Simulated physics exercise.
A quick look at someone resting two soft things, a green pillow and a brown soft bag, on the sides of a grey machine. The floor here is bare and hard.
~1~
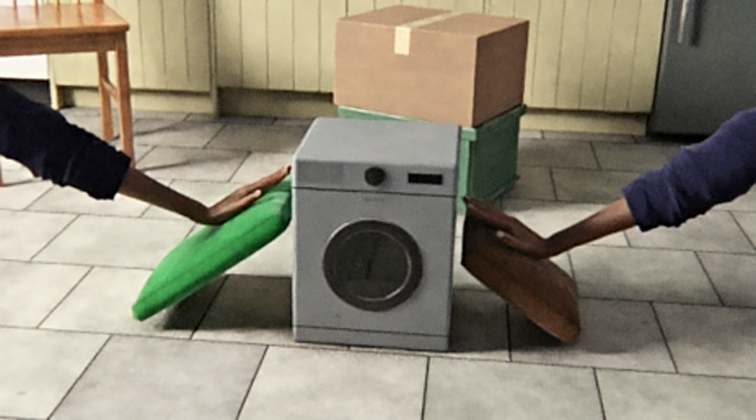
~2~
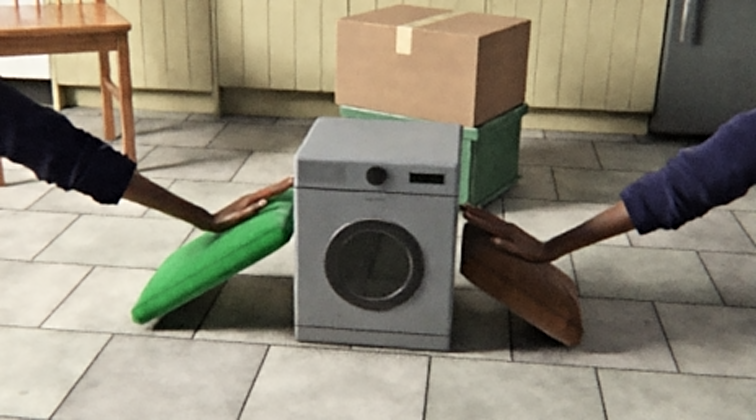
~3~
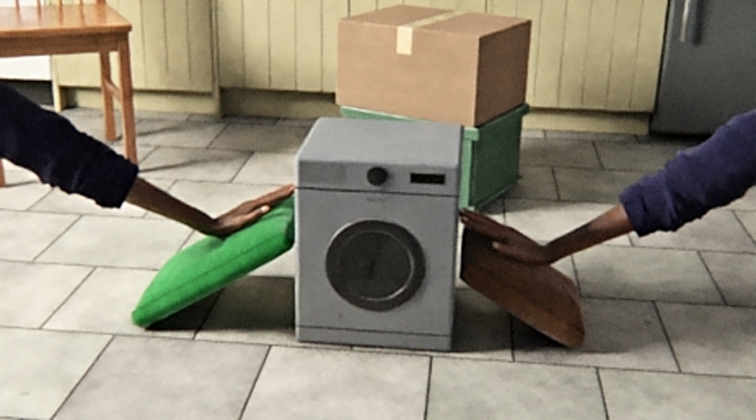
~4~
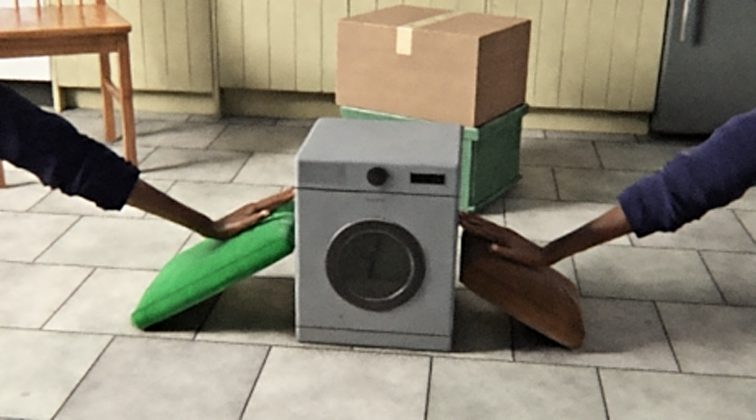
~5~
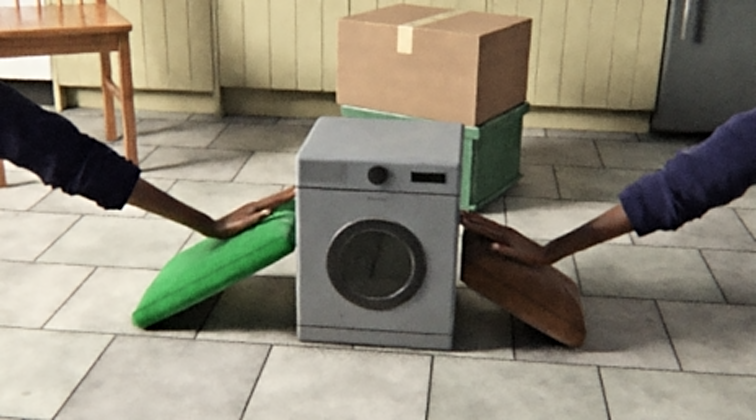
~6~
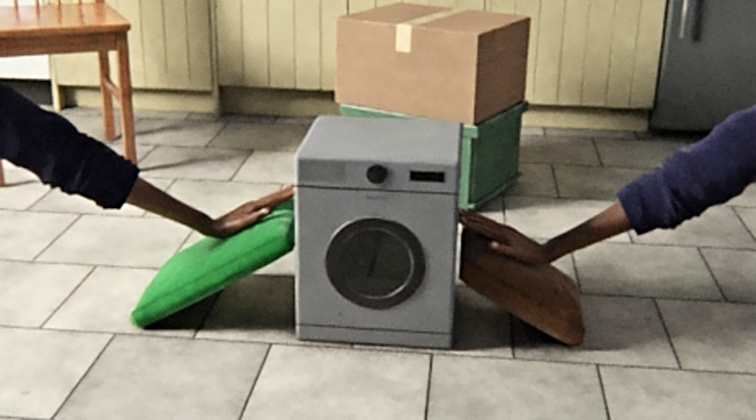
On a bare tiled kitchen floor, two hands pressed a green pillow and a brown soft bag against the left and right sides of a grey machine, shifting slightly before staying almost still.
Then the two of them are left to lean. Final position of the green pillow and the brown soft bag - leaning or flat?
Green pillow - flat. Brown soft bag - flat.
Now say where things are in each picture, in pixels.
In the first frame, pillow foot (137, 316), head (281, 224); soft bag foot (573, 337), head (467, 258).
In the second frame, pillow foot (137, 319); soft bag foot (576, 340).
In the third frame, pillow foot (136, 322); soft bag foot (578, 342).
In the fourth frame, pillow foot (136, 323); soft bag foot (578, 343).
In the fifth frame, pillow foot (137, 323); soft bag foot (579, 341).
In the sixth frame, pillow foot (136, 322), head (288, 244), at a low slant; soft bag foot (578, 340), head (464, 271), at a low slant.
Then, 0.32 s on from there, pillow flat on the floor near (215, 289); soft bag flat on the floor near (523, 301).
Then, 0.62 s on from there, pillow flat on the floor near (218, 289); soft bag flat on the floor near (527, 305).
In the end, pillow flat on the floor near (218, 289); soft bag flat on the floor near (527, 304). The green pillow slips and lies down and the brown soft bag slumps to the floor.
